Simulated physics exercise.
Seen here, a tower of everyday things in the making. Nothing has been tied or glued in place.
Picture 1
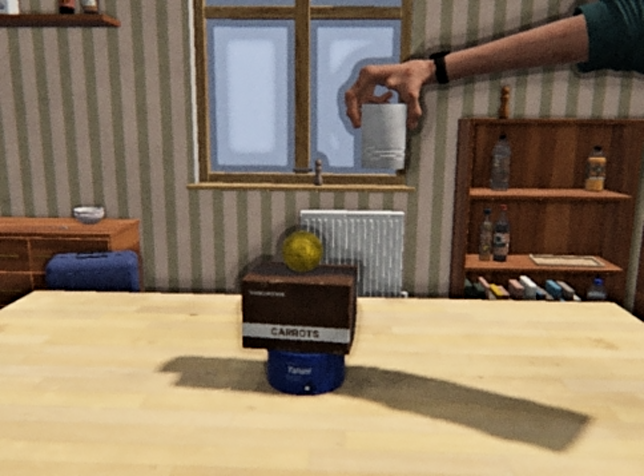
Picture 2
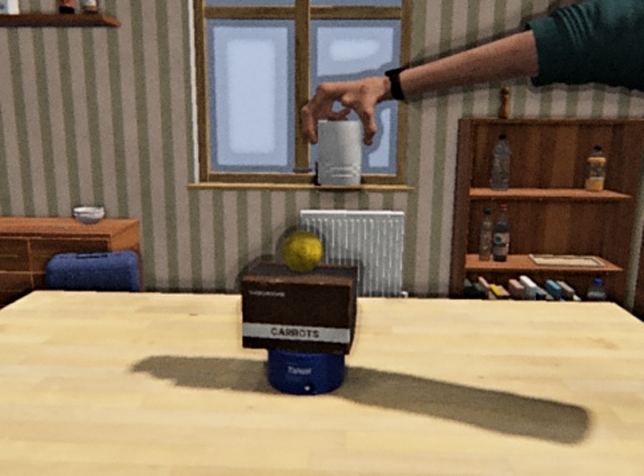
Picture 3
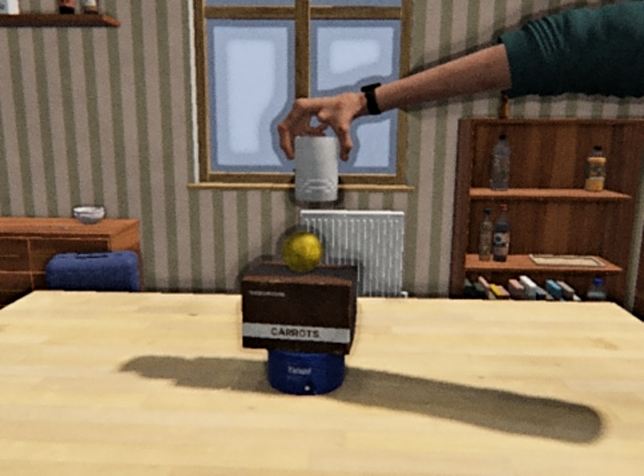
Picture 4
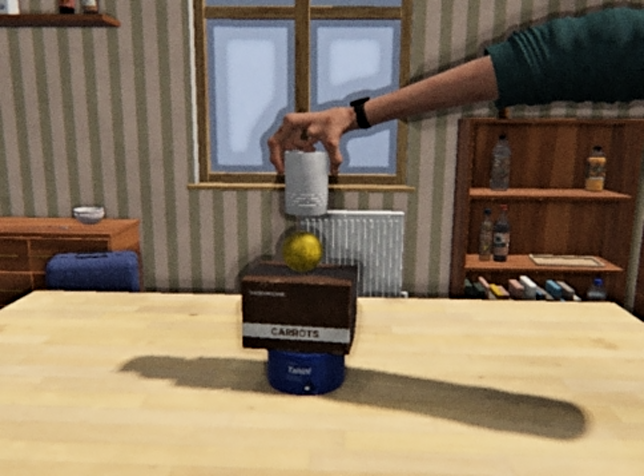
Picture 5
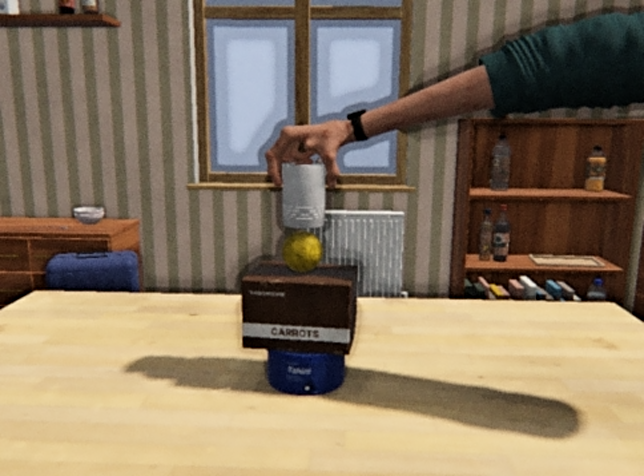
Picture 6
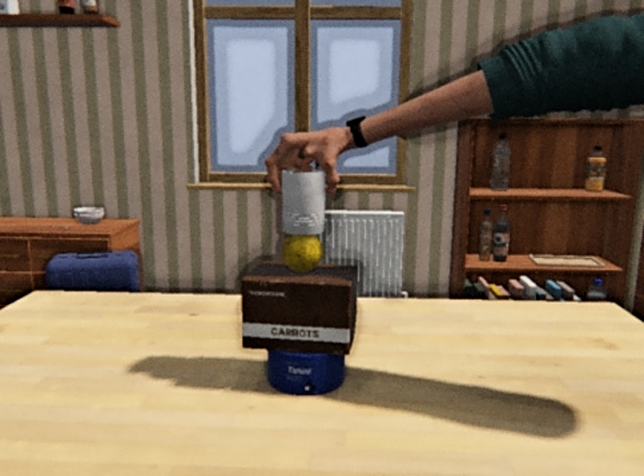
The clip opens on a wooden table with a blue tub, a brown carrots box and a yellow ball stacked on it, while a hand holds a white cup above and to the right. The hand moves left and lowers the cup until it sits directly on the ball, still gripped.
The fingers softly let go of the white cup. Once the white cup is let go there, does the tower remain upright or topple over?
It topples over.
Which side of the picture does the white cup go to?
Rightwards.
Then, 0.60 s past the last view, white cup now fallen.
Then, 0.70 s past the last view, things are still on the move.
Then, 0.90 s past the last view, as before.
Then, 1.50 s past the last view, nothing new.
Finally, fallen, white cup; the other 3 still in place. Final places as the last picture's camera would see them, white cup near (475, 362). The pile gives way.
